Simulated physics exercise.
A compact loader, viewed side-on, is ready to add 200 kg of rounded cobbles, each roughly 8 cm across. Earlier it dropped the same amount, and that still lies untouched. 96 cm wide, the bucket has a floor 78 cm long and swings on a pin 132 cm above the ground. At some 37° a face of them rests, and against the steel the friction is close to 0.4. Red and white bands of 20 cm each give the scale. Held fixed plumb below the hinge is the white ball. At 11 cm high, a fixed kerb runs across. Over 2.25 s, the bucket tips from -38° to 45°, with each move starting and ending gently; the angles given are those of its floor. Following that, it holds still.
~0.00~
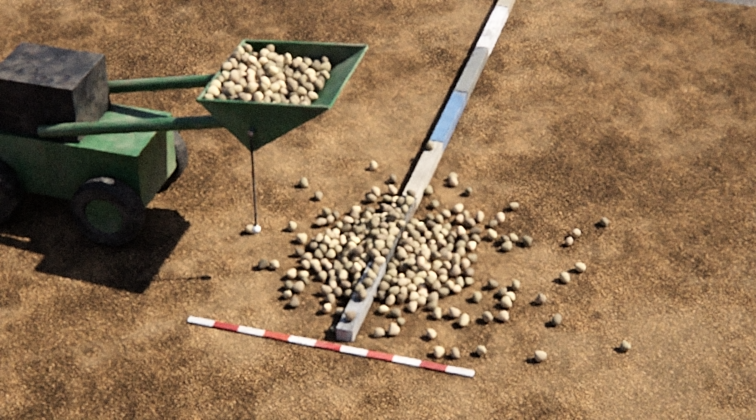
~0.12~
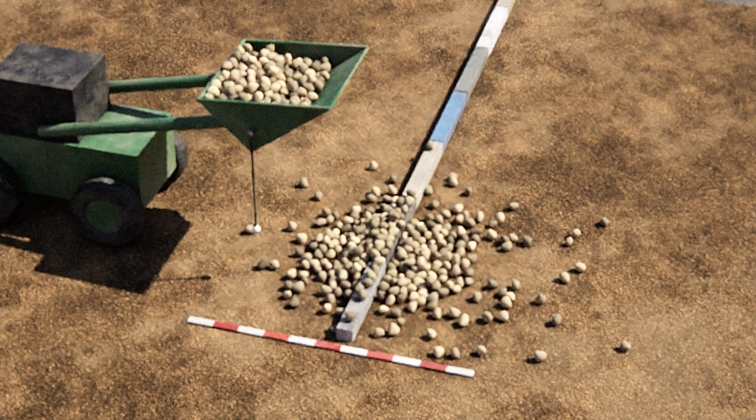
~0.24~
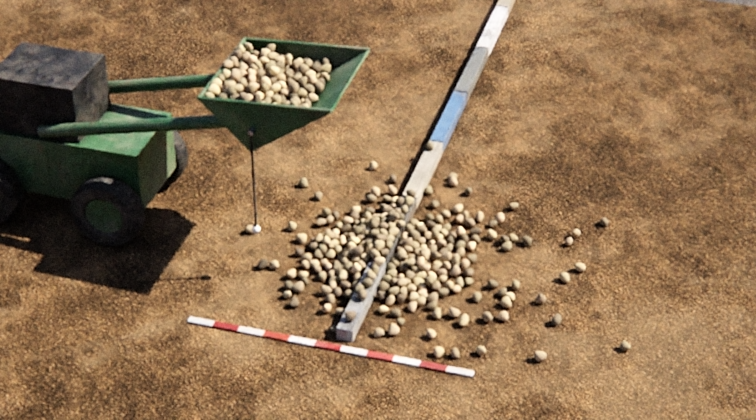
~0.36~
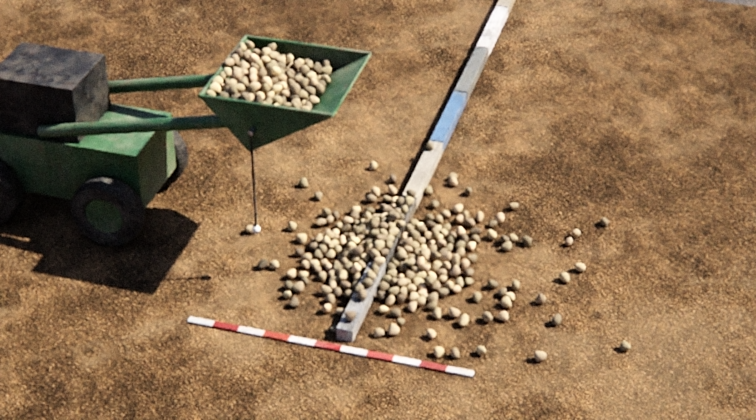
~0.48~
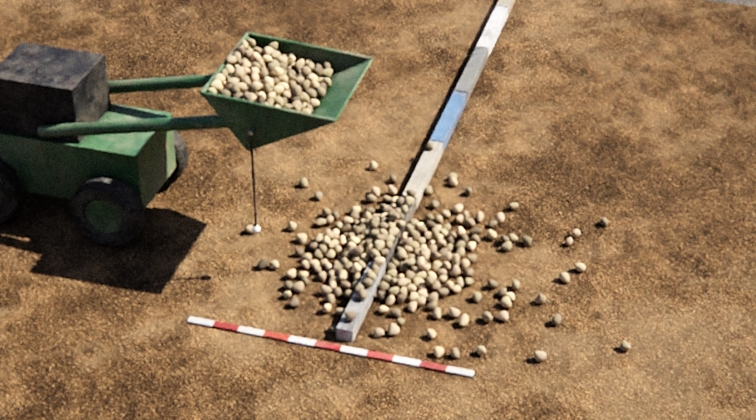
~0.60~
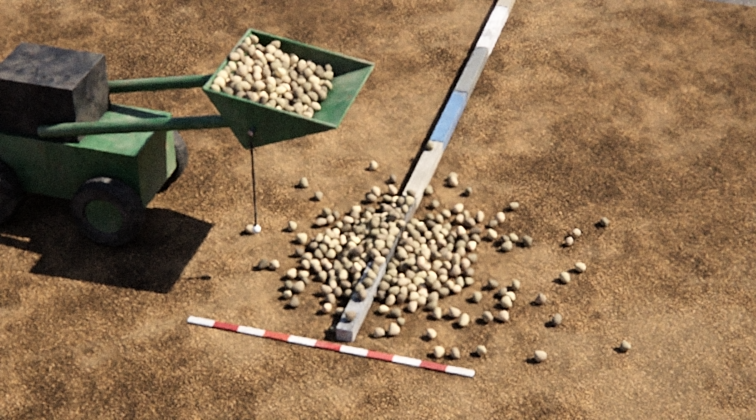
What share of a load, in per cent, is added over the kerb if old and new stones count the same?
I would say 35 percent.
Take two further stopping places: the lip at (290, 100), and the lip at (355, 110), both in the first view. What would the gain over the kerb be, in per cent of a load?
Near 0 in a hundred, then near 70 in a hundred.
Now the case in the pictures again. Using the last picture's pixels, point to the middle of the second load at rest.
Their middle is at about (371, 242).
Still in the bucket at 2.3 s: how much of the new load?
Still inside: Some 0 %.
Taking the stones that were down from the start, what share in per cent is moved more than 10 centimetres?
Close to 5 in a hundred of them.
After 1.7 s the floor is at 32°; in per cent of one load, 92 in the bucket, 61 on this side of the kerb, 48 over the kerb; the foremost stones are at (577, 281).
After 2.3 s the floor is at 45°; in per cent of one load, 2 in the bucket, 127 on this side of the kerb, 72 over the kerb; the foremost stones are at (577, 281).
After 2.7 s the floor is at 45°; in per cent of one load, 0 in the bucket, 120 on this side of the kerb, 80 over the kerb; the foremost stones are at (577, 281).
After 5.2 s the floor is at 45°; in per cent of one load, 0 in the bucket, 117 on this side of the kerb, 83 over the kerb; the foremost stones are at (576, 286). Net gain over the kerb, 35.
